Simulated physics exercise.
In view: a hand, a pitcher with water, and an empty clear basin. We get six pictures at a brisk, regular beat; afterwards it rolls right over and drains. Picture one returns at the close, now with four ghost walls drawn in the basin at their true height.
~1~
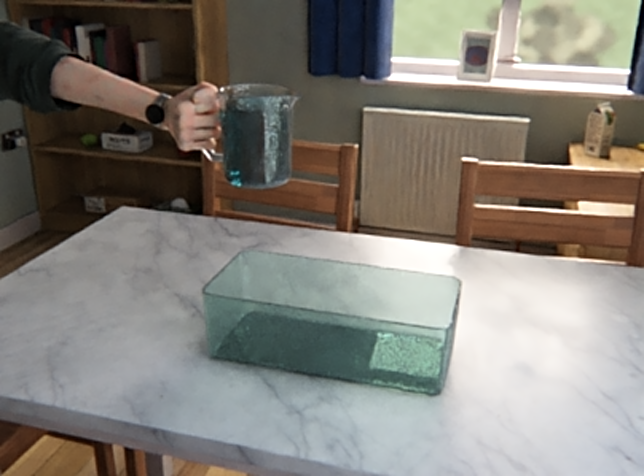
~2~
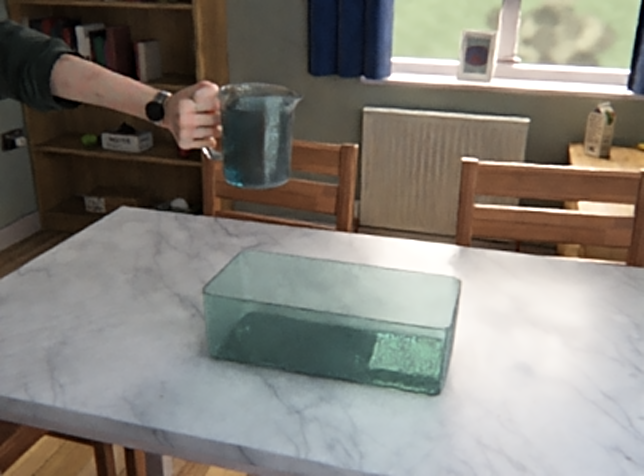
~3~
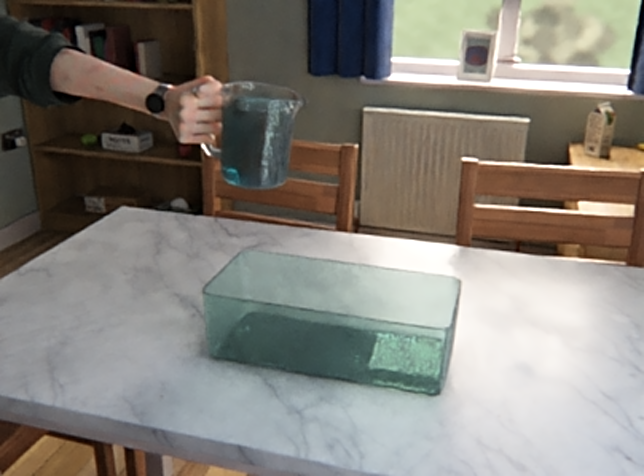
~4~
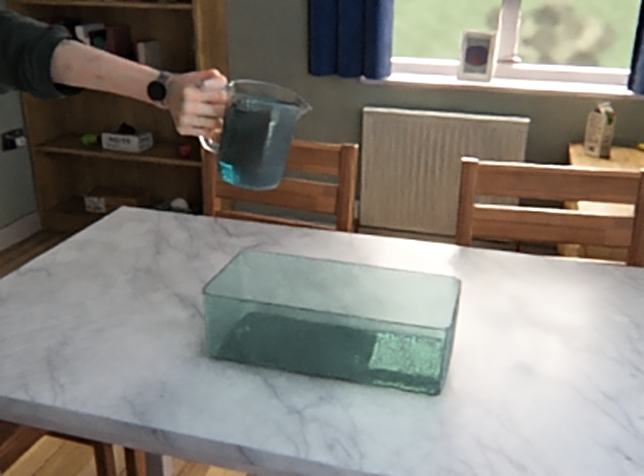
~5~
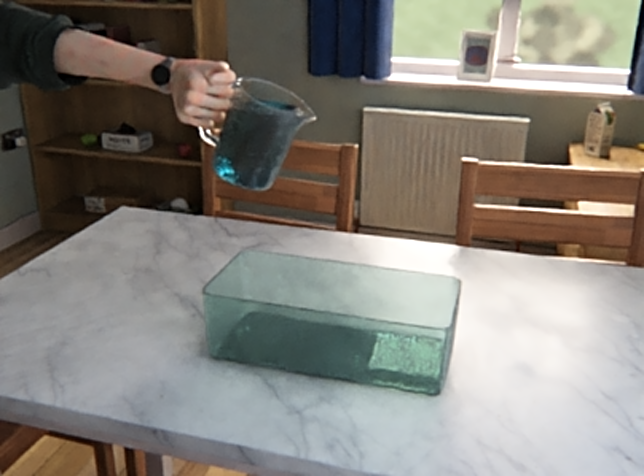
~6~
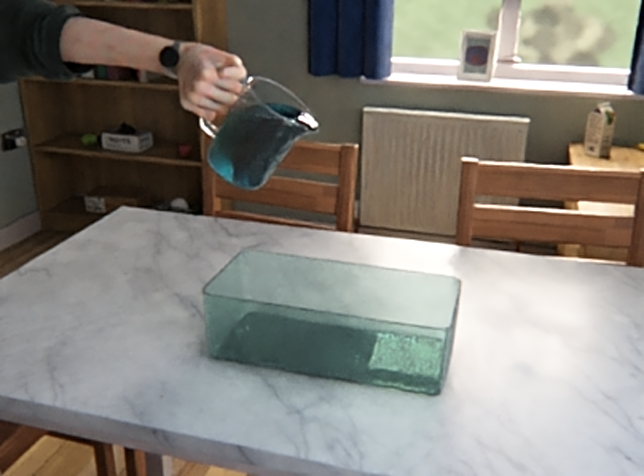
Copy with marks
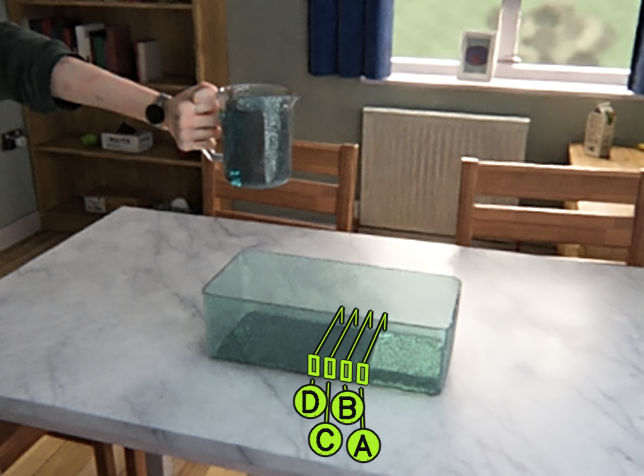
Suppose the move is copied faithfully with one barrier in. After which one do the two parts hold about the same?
It is B.
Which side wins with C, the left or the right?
More ends on the right.
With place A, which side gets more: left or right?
The left one.
On the marked copy, A at (361, 388); B at (344, 385); C at (328, 382); D at (312, 380).
If A is chosen, about 76 % ends left of the wall and 14 % right of it; 10 % is lost outside.
If B is chosen, about 51 % ends left of the wall and 46 % right of it; 3 % is lost outside.
If C is chosen, about 19 % ends left of the wall and 76 % right of it; 5 % is lost outside.
If D is chosen, about 11 % ends left of the wall and 84 % right of it; 5 % is lost outside.
